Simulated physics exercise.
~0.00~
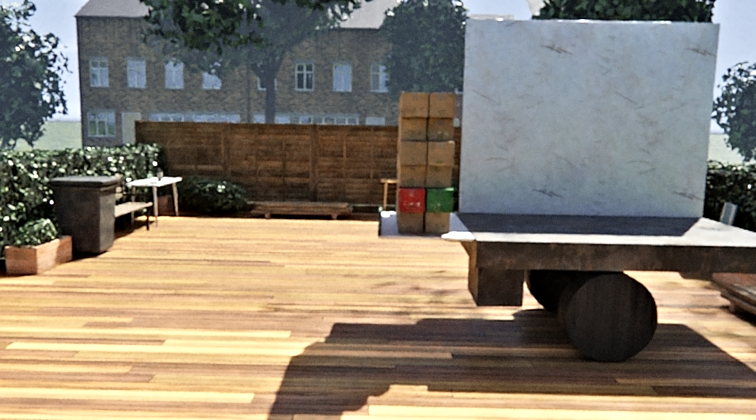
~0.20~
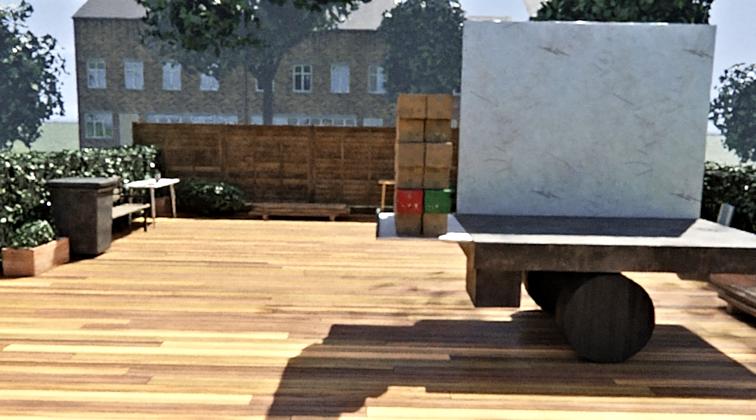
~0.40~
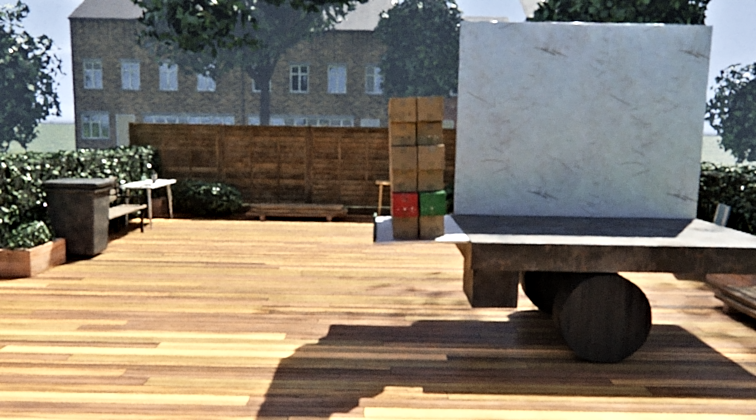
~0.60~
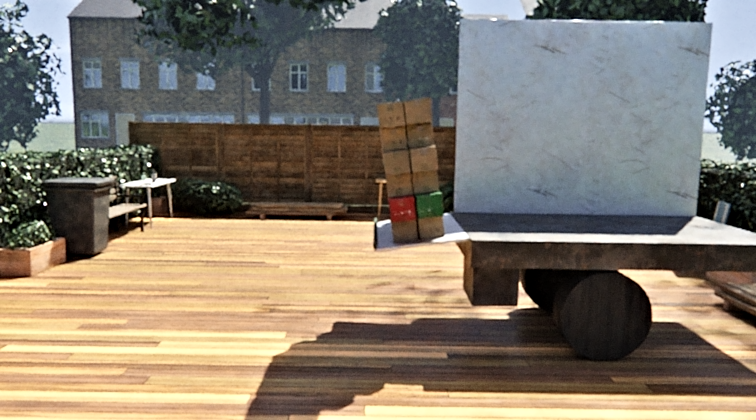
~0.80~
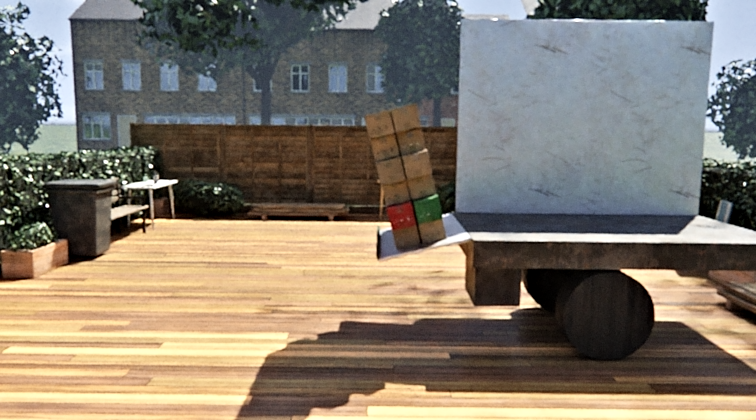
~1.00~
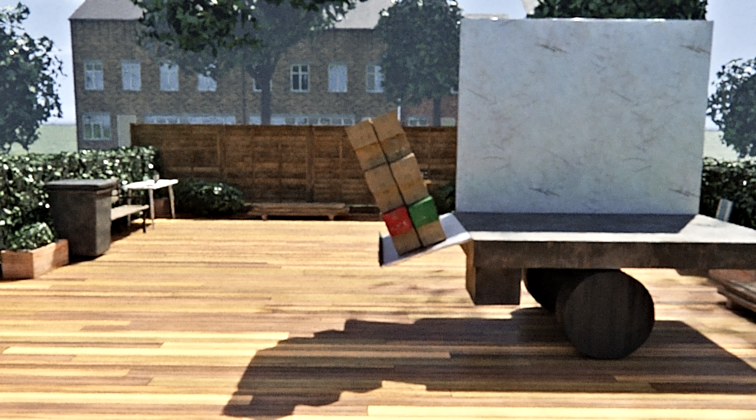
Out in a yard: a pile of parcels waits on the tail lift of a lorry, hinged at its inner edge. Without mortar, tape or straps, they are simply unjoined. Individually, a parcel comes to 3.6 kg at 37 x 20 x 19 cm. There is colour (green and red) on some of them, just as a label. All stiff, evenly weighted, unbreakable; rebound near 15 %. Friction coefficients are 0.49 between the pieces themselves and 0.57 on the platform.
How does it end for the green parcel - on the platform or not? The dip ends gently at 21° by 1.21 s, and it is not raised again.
That piece doesn't make it.
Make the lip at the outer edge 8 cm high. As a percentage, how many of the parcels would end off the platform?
That would be 80 per cent.
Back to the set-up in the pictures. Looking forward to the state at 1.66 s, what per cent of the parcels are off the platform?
75 %.
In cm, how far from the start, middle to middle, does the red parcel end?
I'd say the red one ends up around 130 cm away.
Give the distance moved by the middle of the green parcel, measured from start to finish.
Close to 110 cm, start to finish.
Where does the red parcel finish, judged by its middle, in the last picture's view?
Around (345, 332).
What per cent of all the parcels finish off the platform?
Something near 90 percent.
After 1.28 s, slope 21°; 9 of the 36 parcels off the platform; green parcel leaning 26°; red parcel leaning 27°.
After 1.66 s, slope 21°; 27 of the 36 parcels off the platform; green parcel on its side; red parcel on its side.
By the end (2.8 s), slope 21°; 33 of the 36 parcels off the platform; green parcel upside down; red parcel on its side. As the last picture would show them, middles, green parcel near (333, 288), red parcel near (345, 332).
